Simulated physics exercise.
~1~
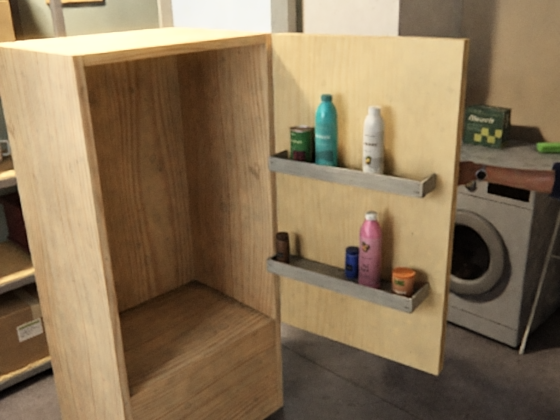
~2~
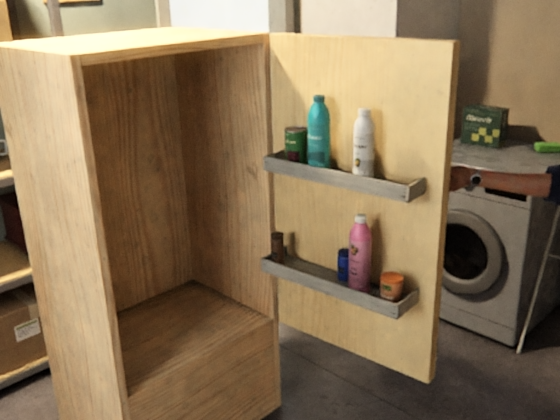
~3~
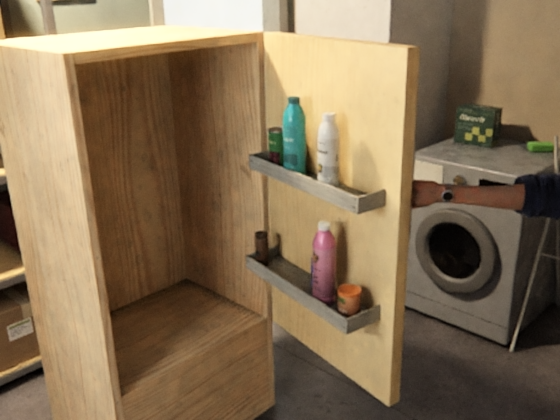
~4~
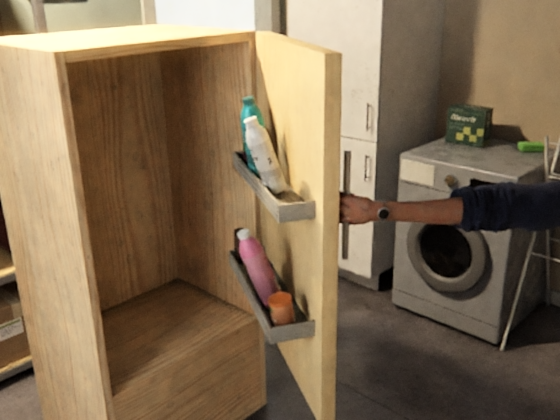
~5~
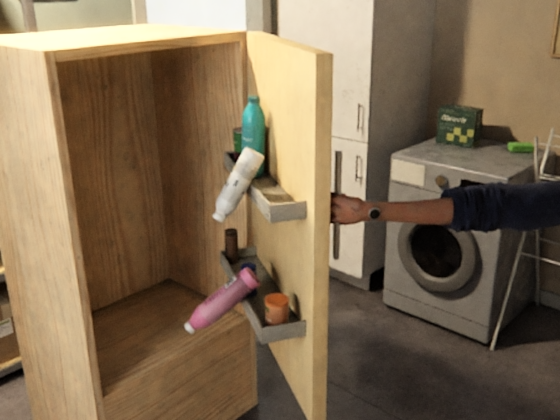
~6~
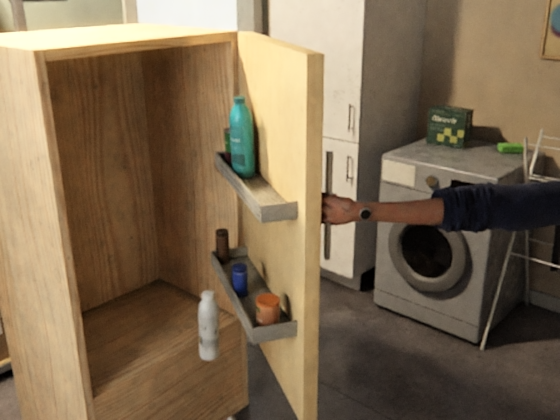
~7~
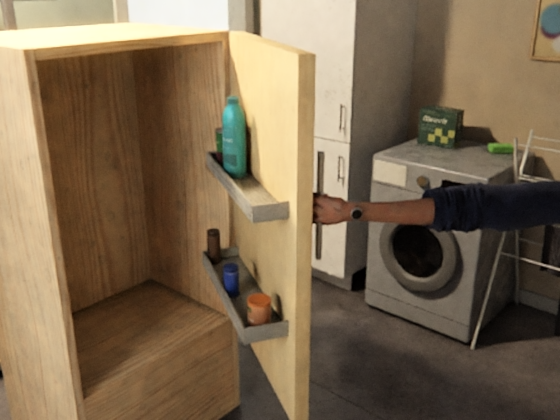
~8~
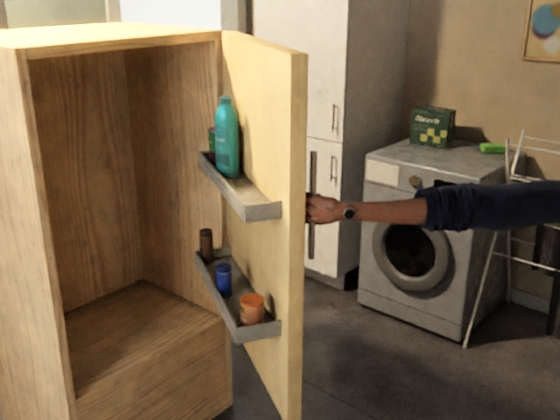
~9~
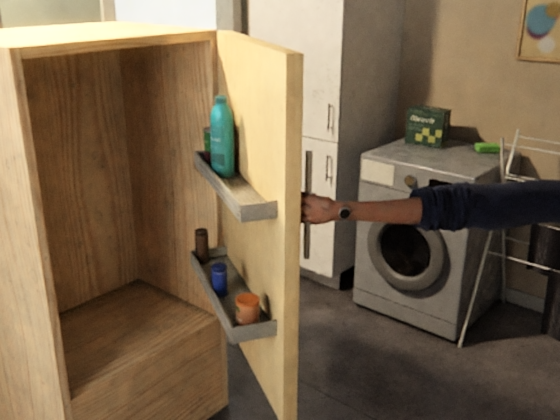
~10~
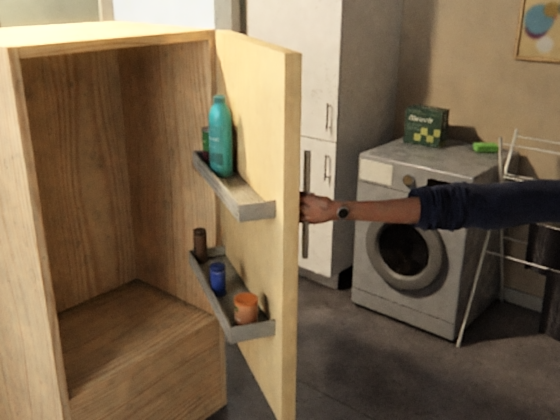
In a room with a washing machine, a hand swings a wooden cabinet's open door partway shut and stops; the white and pink bottles tip over the rack rails and drop out of sight, while the turquoise bottle, blue shaker and orange tin remain standing in the racks.
